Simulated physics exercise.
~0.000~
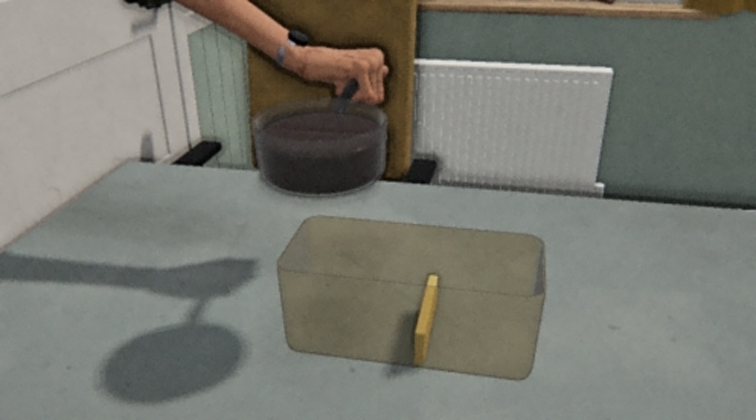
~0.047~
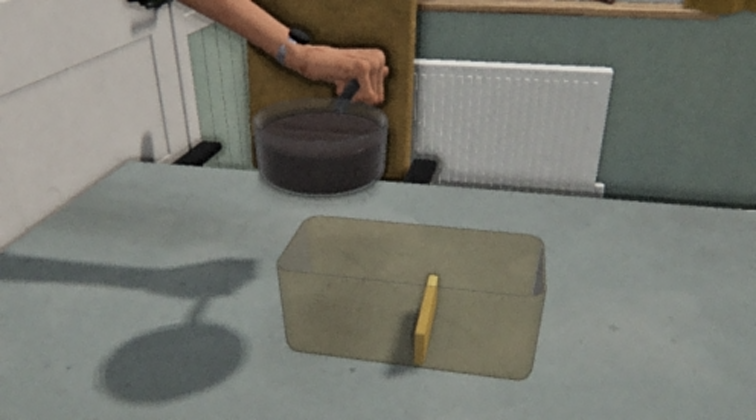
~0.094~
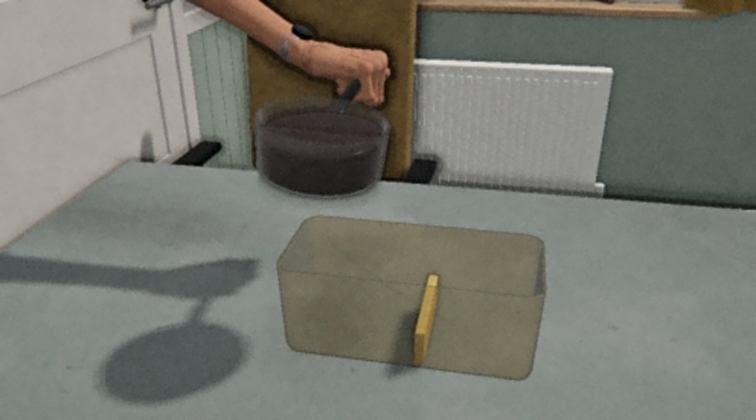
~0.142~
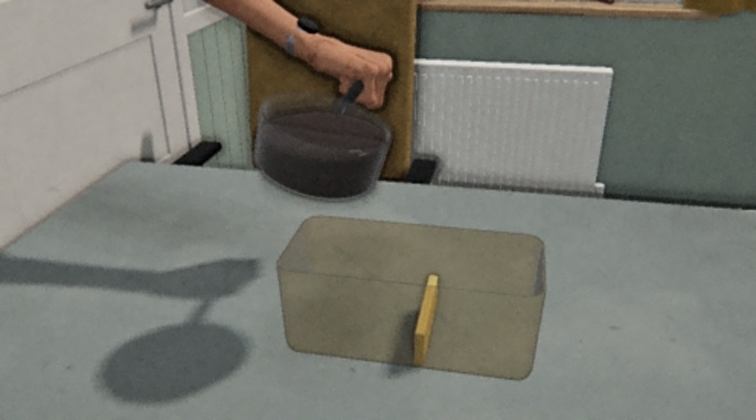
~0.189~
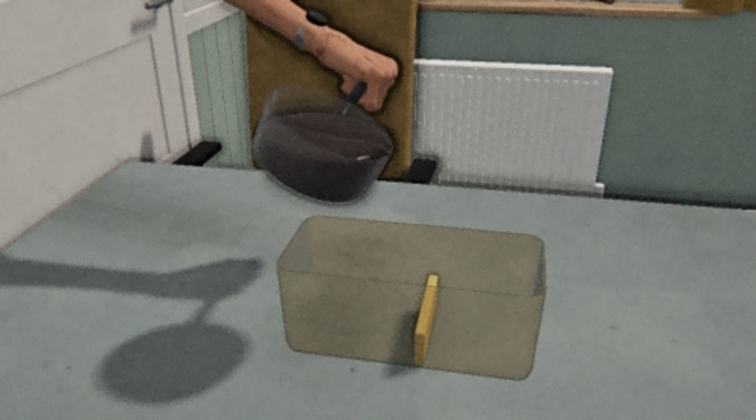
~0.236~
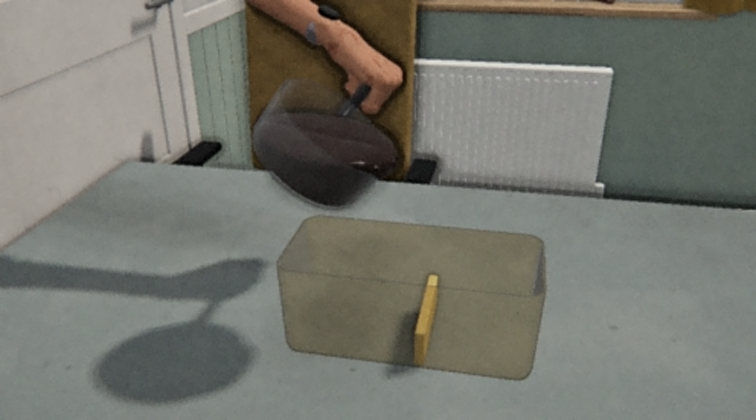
A hand reaching in from the upper left holds a small see-through pot of dark liquid above the far side of a blue-grey table, viewed from slightly above in a room with a white door and radiator. In front sits an empty, see-through oblong basin with a short yellow divider. The hand steadily tilts the pot rightward, its right edge dipping, while the camera stays still.
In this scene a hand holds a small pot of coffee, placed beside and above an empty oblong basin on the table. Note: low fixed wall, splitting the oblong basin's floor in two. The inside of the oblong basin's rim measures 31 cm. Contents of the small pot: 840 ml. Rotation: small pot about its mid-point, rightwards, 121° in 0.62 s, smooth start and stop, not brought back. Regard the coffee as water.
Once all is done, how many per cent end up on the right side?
Roughly 31 percent ends up on the right side.
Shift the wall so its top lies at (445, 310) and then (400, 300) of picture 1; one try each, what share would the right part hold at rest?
20 % and 55 %.
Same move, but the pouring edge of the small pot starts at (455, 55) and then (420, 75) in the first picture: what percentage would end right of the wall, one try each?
It comes to 65 per cent, and then 55 per cent.
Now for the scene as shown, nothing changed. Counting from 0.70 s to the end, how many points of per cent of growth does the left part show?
Around 1 in a hundred.
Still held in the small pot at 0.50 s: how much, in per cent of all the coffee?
10 %.
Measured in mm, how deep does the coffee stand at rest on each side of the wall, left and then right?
Final levels - left approx 22 mm, right approx 14 mm.
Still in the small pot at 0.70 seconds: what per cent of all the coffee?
1 %.
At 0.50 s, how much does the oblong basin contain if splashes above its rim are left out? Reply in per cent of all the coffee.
Some 56 per cent.
Then, 0.50 s in, the tilt is 110° and 10 per cent is still to pour, 31 is left of the wall and 25 right of it.
Then, 0.70 s in, the tilt is 121° and 1 per cent is still to pour, 60 is left of the wall and 28 right of it.
Then, 0.90 s in, the tilt is 121° and 0 per cent is still to pour, 60 is left of the wall and 30 right of it.
Then, 1.12 s in, the tilt is 121° and 0 per cent is still to pour, 61 is left of the wall and 31 right of it.
Finally, 61 per cent lies left of the wall, 31 right of it and 8 outside.
